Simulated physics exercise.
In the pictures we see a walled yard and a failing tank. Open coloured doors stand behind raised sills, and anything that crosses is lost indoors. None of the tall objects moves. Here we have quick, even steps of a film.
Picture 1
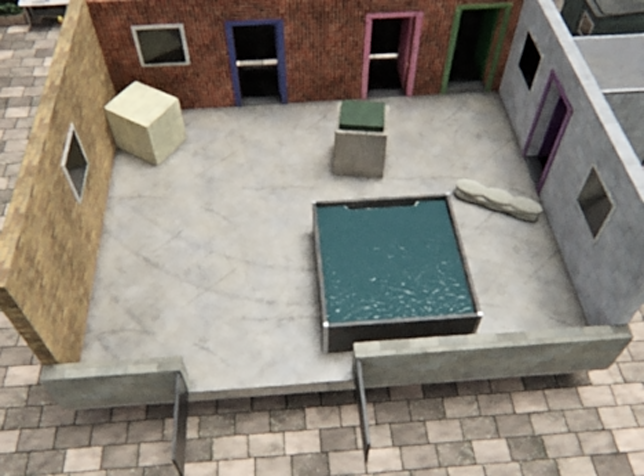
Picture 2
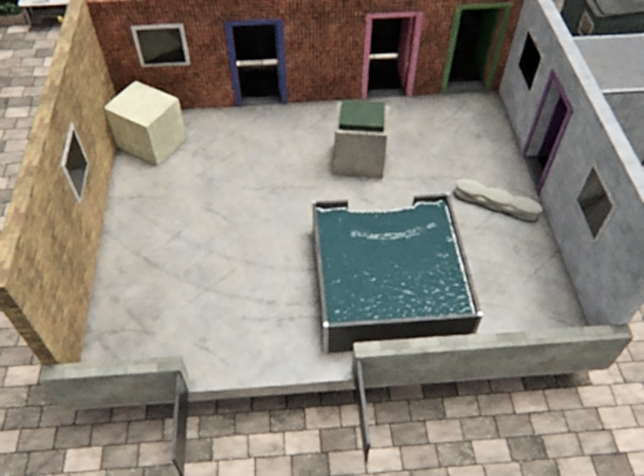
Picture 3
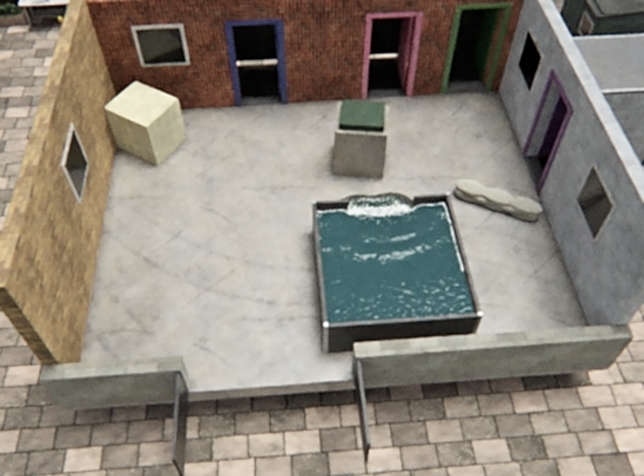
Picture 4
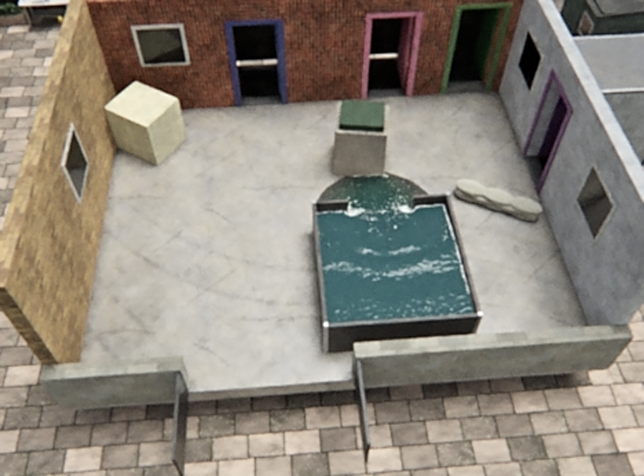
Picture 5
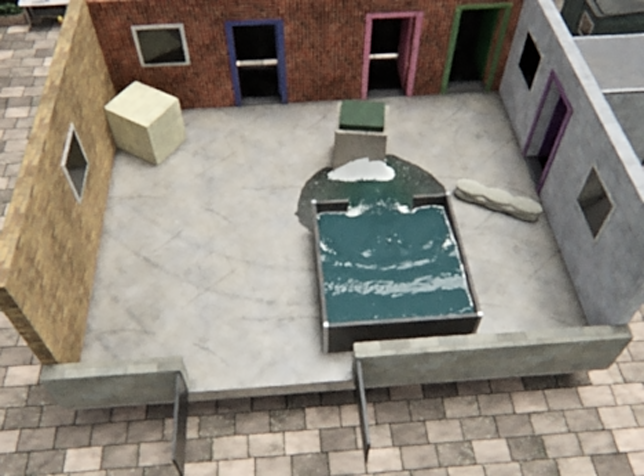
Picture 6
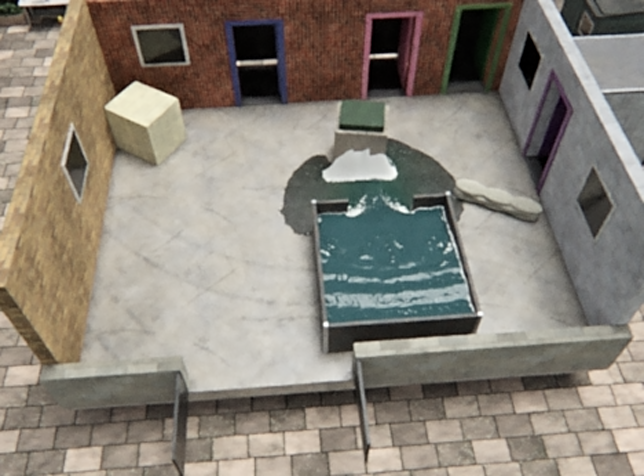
Water pouring through a gap in the far side of a square tank, spreading across a walled yard's pale floor around a green-topped block.
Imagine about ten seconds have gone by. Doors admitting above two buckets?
My prediction: Pink door: Over two buckets, green door: Over two buckets, blue door: Over two buckets, purple door: Over two buckets.
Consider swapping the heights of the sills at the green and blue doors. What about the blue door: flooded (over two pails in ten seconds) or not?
After the swap, blue ends up short.
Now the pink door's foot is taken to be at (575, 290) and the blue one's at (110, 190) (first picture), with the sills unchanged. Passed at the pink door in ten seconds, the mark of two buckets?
Then: Pink holds.
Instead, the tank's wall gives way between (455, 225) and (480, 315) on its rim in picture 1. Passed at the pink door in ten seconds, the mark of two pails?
The pink door ends up above.
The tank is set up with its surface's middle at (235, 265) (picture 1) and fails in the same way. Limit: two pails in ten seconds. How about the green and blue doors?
Then: Green door keeps below it, blue door takes more.
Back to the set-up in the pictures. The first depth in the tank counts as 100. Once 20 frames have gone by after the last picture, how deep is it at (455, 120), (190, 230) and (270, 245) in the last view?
The three come to near 16, 4 and 2 per cent respectively.
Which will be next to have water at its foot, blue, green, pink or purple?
That would be the one in pink.
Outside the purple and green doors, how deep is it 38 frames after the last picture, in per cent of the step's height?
Some 180 percent, then some 110 percent.
A moment on, water covers 20 % of the floor; the pink door under two buckets in, the green door not reached, the blue door not reached, the purple door not reached.
Next, water covers 45 % of the floor; the pink door under two buckets in, the green door under two buckets in, the blue door wet at the sill, nothing in, the purple door not reached.
Then, water covers 60 % of the floor; the pink door over two buckets in, the green door over two buckets in, the blue door under two buckets in, the purple door over two buckets in.
Later, water covers 75 % of the floor; the pink door far over two buckets in, the green door over two buckets in, the blue door over two buckets in, the purple door over two buckets in.
In the end, water covers 90 % of the floor; the pink door far over two buckets in, the green door over two buckets in, the blue door over two buckets in, the purple door far over two buckets in.
